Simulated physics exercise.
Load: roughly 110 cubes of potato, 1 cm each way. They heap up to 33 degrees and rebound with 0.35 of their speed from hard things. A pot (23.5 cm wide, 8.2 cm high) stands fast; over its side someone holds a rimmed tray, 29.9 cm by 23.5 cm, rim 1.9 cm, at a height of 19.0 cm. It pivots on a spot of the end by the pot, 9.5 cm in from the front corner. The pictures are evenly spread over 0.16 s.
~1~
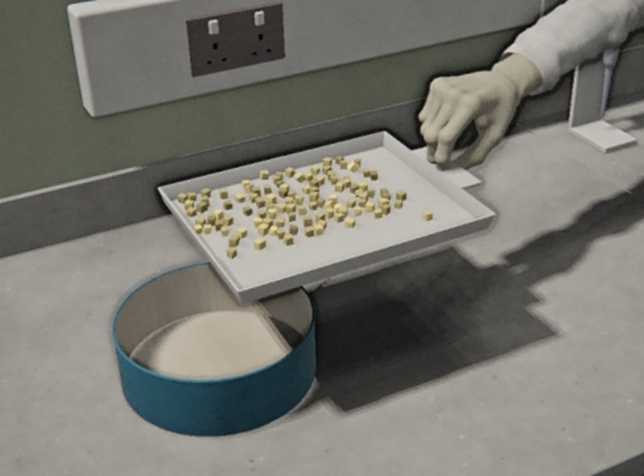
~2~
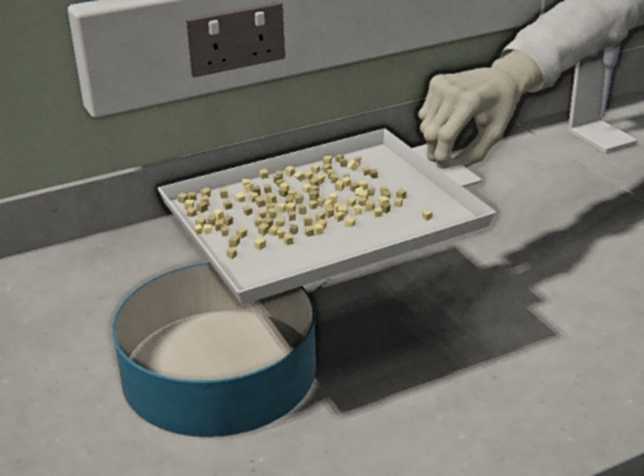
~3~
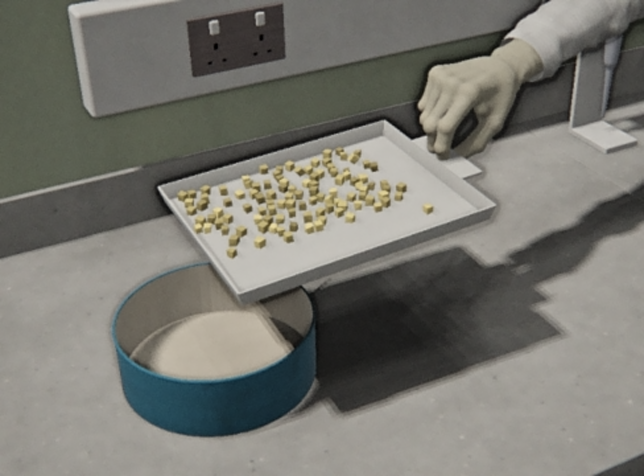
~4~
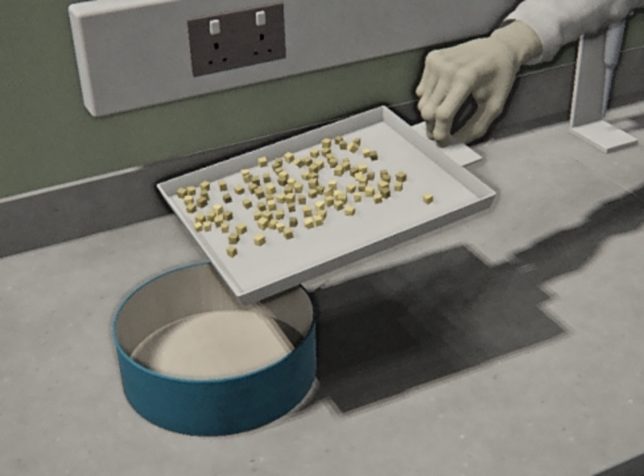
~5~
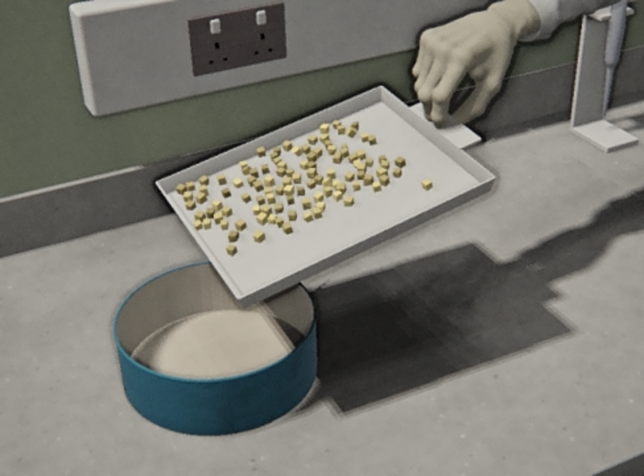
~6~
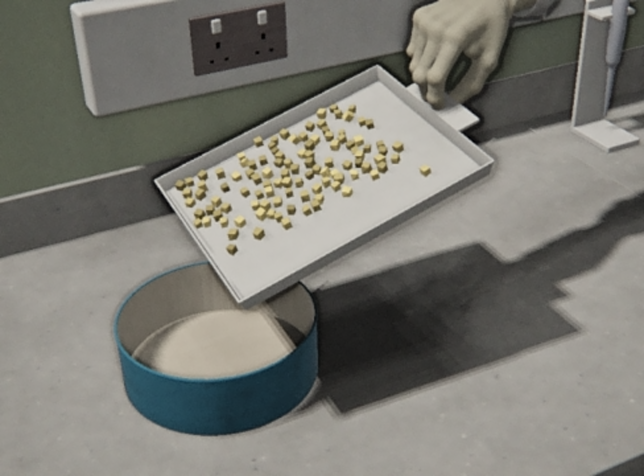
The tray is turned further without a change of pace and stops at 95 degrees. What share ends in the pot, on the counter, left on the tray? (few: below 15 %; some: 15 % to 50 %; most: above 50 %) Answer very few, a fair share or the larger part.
In the pot: A fair share; on the counter: The larger part; left on the tray: Very few.
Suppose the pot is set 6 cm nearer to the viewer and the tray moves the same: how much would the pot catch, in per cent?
In that case some 80 per cent.
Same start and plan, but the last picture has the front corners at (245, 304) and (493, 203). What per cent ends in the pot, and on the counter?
Pot 30, counter 70.
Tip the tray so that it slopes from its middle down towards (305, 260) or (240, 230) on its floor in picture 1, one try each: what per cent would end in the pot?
About 20 and 65 per cent.
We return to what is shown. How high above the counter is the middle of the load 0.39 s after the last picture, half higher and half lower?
Roughly 22 cm.
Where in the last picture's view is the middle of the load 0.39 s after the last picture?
At about (196, 243).
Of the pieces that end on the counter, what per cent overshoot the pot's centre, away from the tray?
About 100 per cent.
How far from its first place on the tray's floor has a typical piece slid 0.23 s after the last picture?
Roughly 2 cm.
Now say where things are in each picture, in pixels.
In the first frame, tray tilt 0 degrees, front corners at (241, 287) and (489, 213); middle of the pieces at (299, 200); pot at (214, 316).
In the second frame, tray tilt 1 degrees, front corners at (241, 288) and (489, 211); middle of the pieces at (299, 199).
In the third frame, tray tilt 3 degrees, front corners at (241, 290) and (490, 204); middle of the pieces at (299, 195).
In the fourth frame, tray tilt 6 degrees, front corners at (241, 291) and (490, 193), lowest corner left front; middle of the pieces at (299, 188).
In the fifth frame, tray tilt 11 degrees, front corners at (241, 294) and (489, 177), lowest corner left front; middle of the pieces at (297, 179).
In the sixth frame, tray tilt 17 degrees, front corners at (241, 297) and (487, 160), lowest corner left front; middle of the pieces at (295, 170); pot at (216, 315).
Then, 0.23 s after the last picture, tilt 56 degrees; the tray holds 100 %, the pot 0 %.
Then, 0.39 s after the last picture, tilt 84 degrees; the tray holds 100 %, the pot 0 %.
Then, 0.67 s after the last picture, tilt 95 degrees; the tray holds 0 %, the pot 30 %.
In the end, pot 35 %, counter 65 %, tray 0 %.
